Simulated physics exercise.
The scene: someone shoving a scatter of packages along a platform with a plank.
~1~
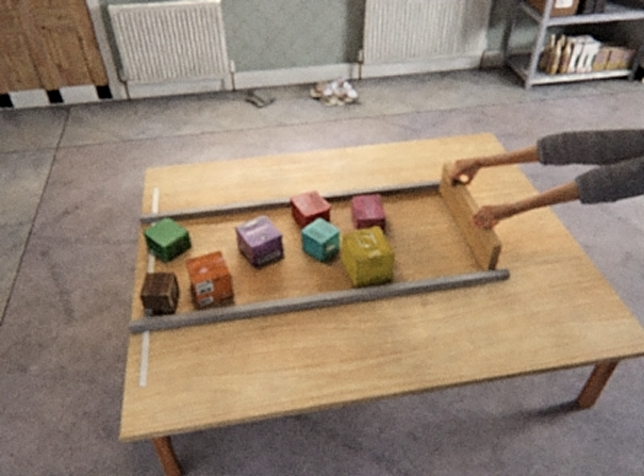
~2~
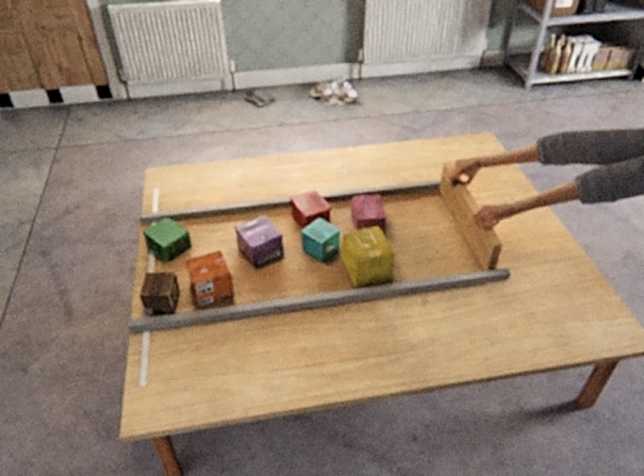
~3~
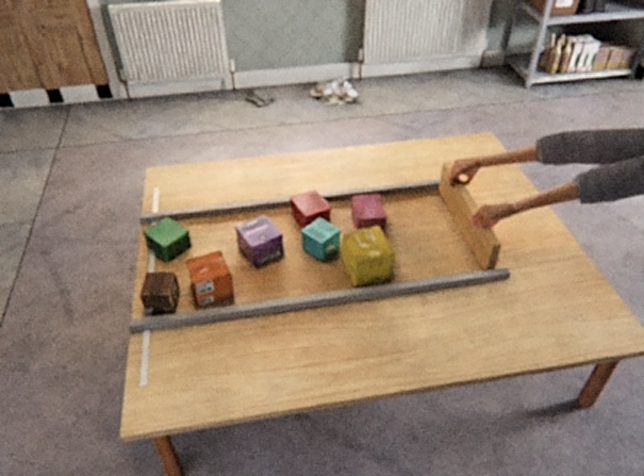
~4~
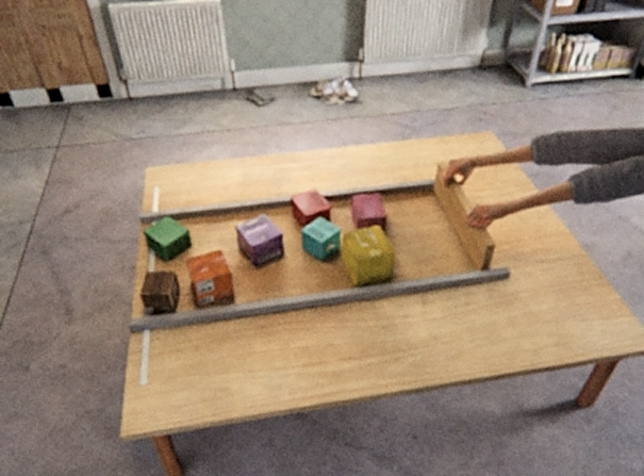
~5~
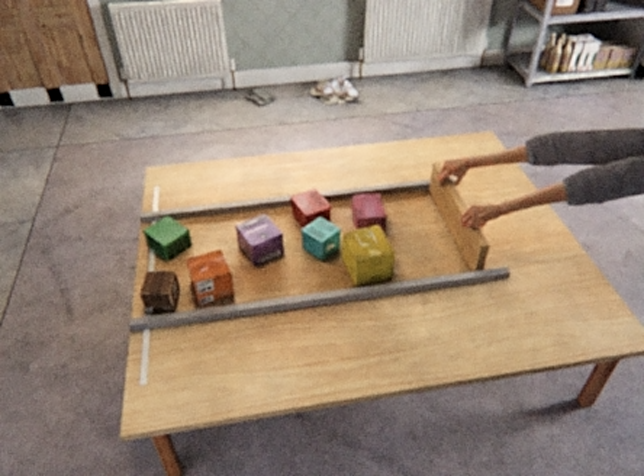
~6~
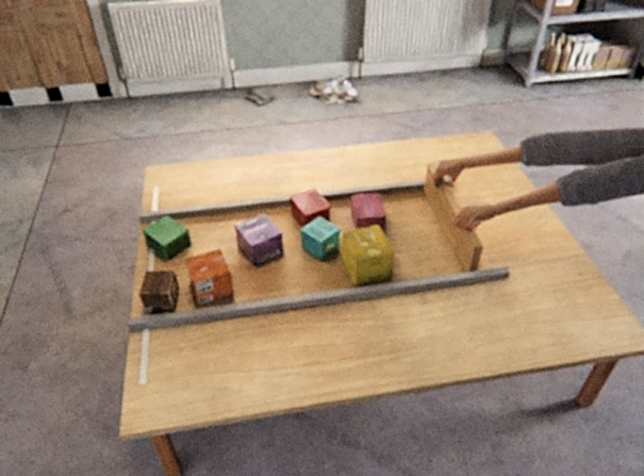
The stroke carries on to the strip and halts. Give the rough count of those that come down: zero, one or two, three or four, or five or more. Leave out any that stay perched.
In the end the number that fall off is five or more.
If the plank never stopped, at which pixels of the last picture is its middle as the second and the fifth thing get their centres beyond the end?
Its middle is around (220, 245) and later (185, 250).
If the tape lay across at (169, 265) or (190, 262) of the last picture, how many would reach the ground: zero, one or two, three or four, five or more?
One after another: Five or more; three or four.
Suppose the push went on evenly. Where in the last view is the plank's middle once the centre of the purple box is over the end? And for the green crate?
About (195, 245), and (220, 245) for the other.
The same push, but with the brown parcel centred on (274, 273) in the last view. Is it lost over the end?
Then it drops off.
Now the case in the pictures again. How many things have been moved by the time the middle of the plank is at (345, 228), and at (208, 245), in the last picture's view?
First 4, then 8.
Soon after, none off yet; brown parcel at rest near (160, 292); green crate at rest near (168, 238); orange parcel at rest near (210, 277).
After that, none off yet; brown parcel tilting well over near (108, 308); green crate tilting a little near (123, 242); orange parcel displaced well along near (146, 288).
In the end, the number that fall off is five or more; gone, pink parcel, yellow parcel, turquoise tote, red tote, purple box, orange parcel, green crate and brown parcel.
